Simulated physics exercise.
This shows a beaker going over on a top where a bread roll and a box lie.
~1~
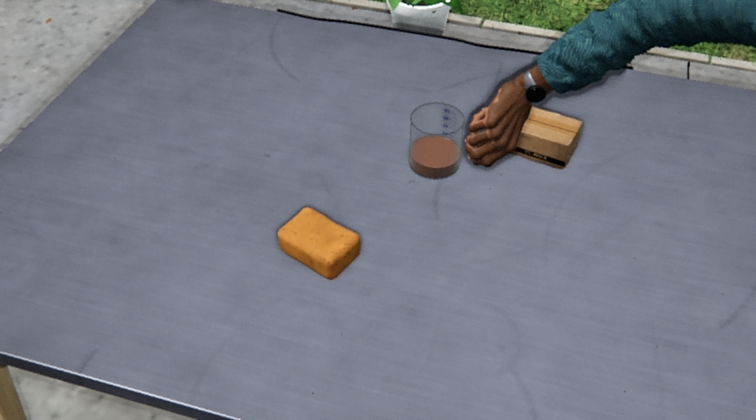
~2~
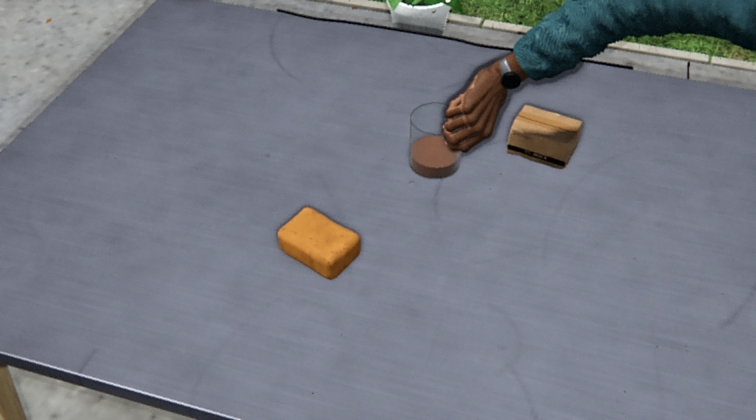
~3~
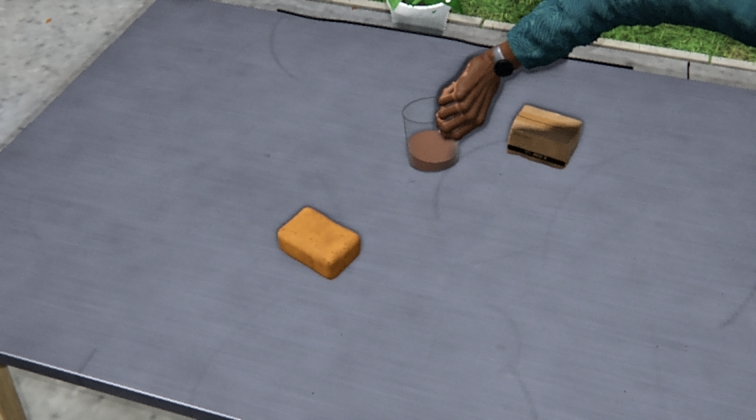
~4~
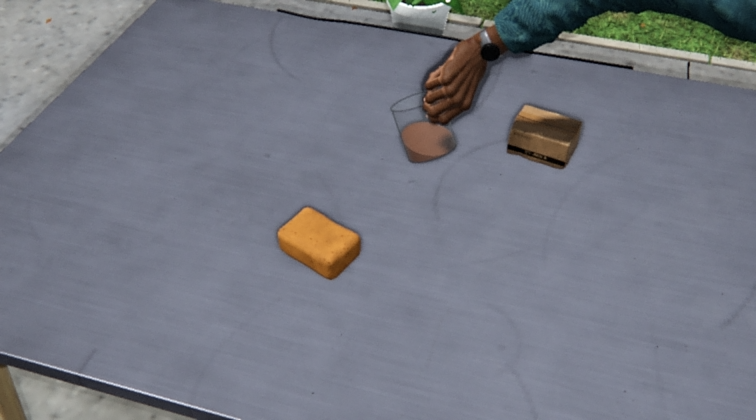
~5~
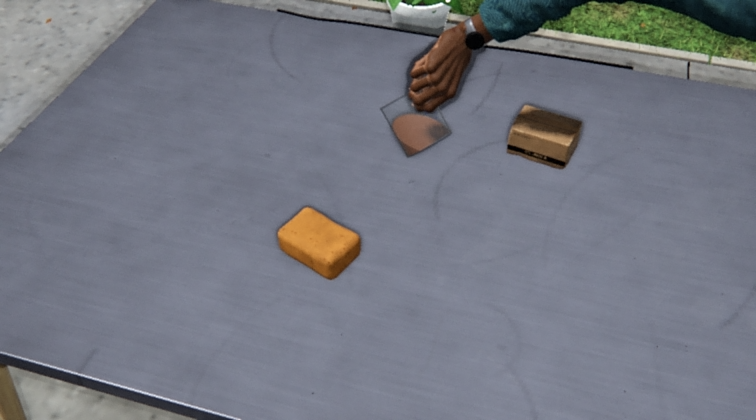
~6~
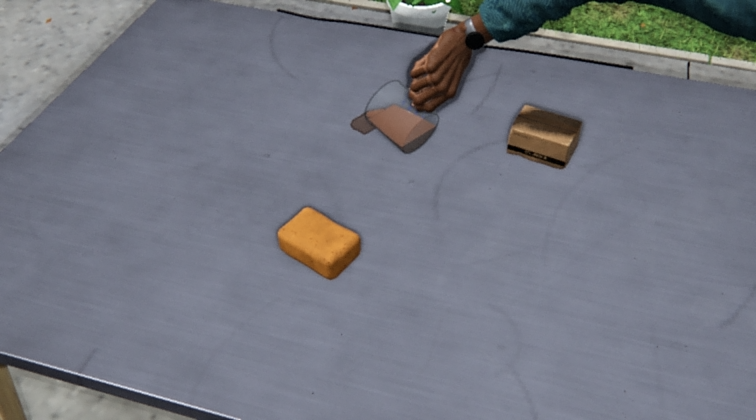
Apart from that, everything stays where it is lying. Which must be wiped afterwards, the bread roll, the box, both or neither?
In order: The bread roll avoids the spill. The box avoids the spill.
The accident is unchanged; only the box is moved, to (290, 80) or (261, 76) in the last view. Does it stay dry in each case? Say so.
It gets caught by the spill in the first try and gets caught by the spill in the second.
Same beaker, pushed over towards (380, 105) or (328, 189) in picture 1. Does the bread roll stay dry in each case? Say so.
In the first try it escapes; in the second it gets wet.
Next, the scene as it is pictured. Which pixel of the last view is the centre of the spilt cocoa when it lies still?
(294, 70).
Next, the puddle covers about as much as a plate; the bread roll is clear of it; the box is clear of it.
After that, the puddle covers about as much as a tray; the bread roll is clear of it; the box is clear of it.
Finally, the puddle covers about as much as a tray; the bread roll is clear of it; the box is clear of it.
